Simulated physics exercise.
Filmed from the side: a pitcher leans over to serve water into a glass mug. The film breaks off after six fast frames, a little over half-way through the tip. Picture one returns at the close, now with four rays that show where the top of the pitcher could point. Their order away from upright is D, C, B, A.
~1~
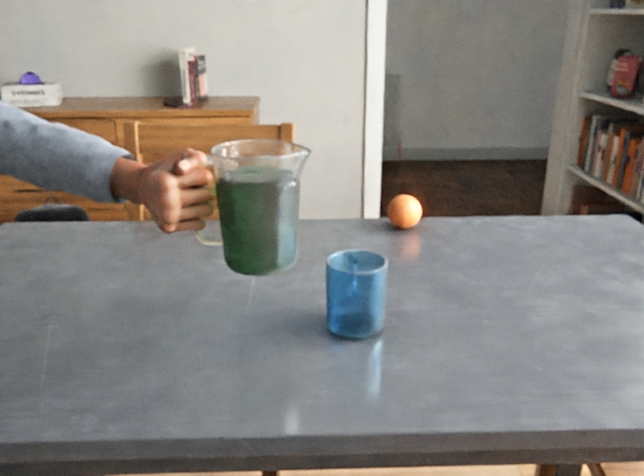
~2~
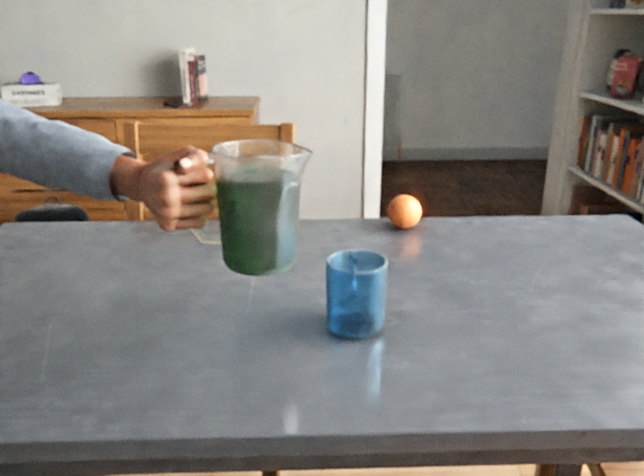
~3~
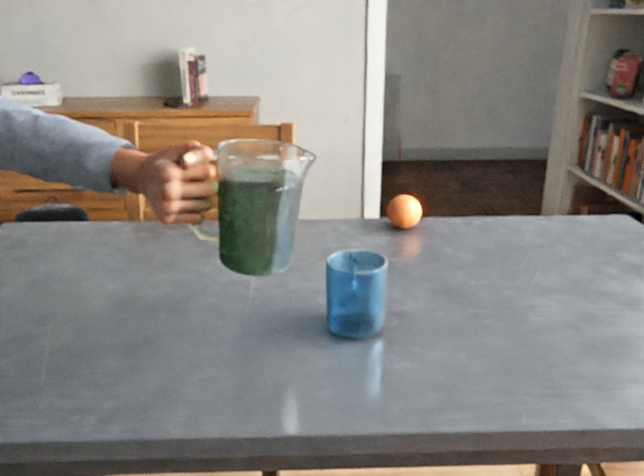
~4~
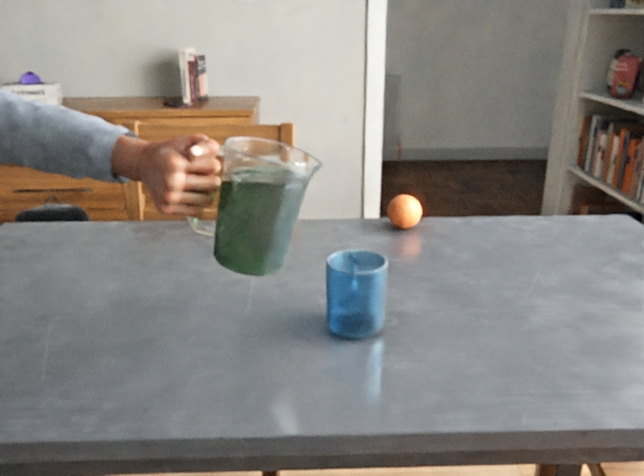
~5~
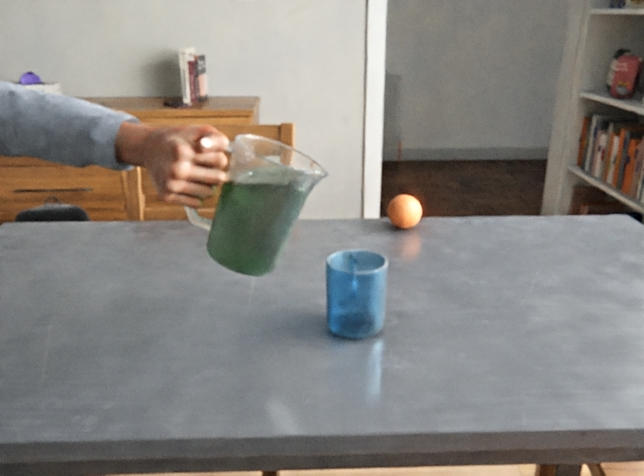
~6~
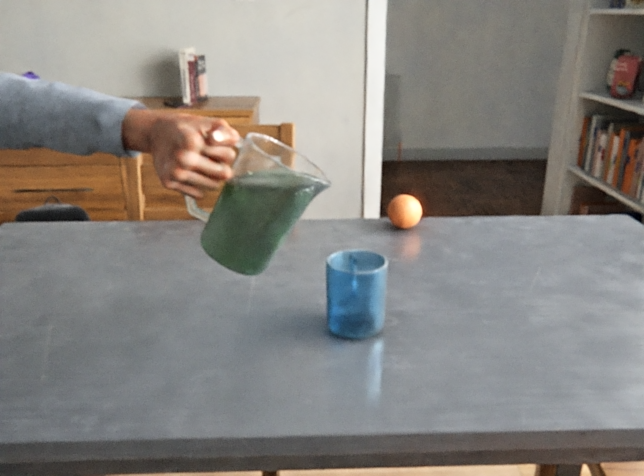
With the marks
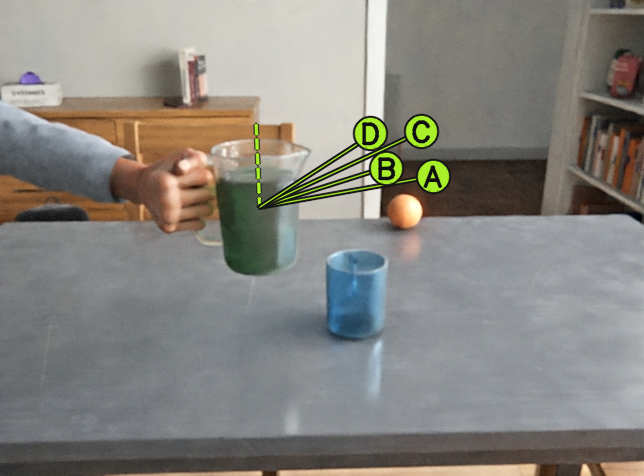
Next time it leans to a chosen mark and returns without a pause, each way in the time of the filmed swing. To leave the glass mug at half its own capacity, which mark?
D is best.
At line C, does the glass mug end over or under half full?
Over half.
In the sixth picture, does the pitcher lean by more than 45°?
No.
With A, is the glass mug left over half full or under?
Over.
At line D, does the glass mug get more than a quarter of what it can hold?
Yes, clearly.
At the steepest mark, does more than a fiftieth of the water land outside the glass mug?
Yes, it does.
In lime, A at (416, 179); B at (369, 172); C at (405, 138); D at (357, 144).
With A, the glass mug ends with about 91 % of what it can hold; 23 % of the water is spilt.
With B, the glass mug ends with about 85 % of what it can hold; 11 % of the water is spilt.
With C, the glass mug ends with about 76 % of what it can hold.
With D, the glass mug ends with about 51 % of what it can hold.
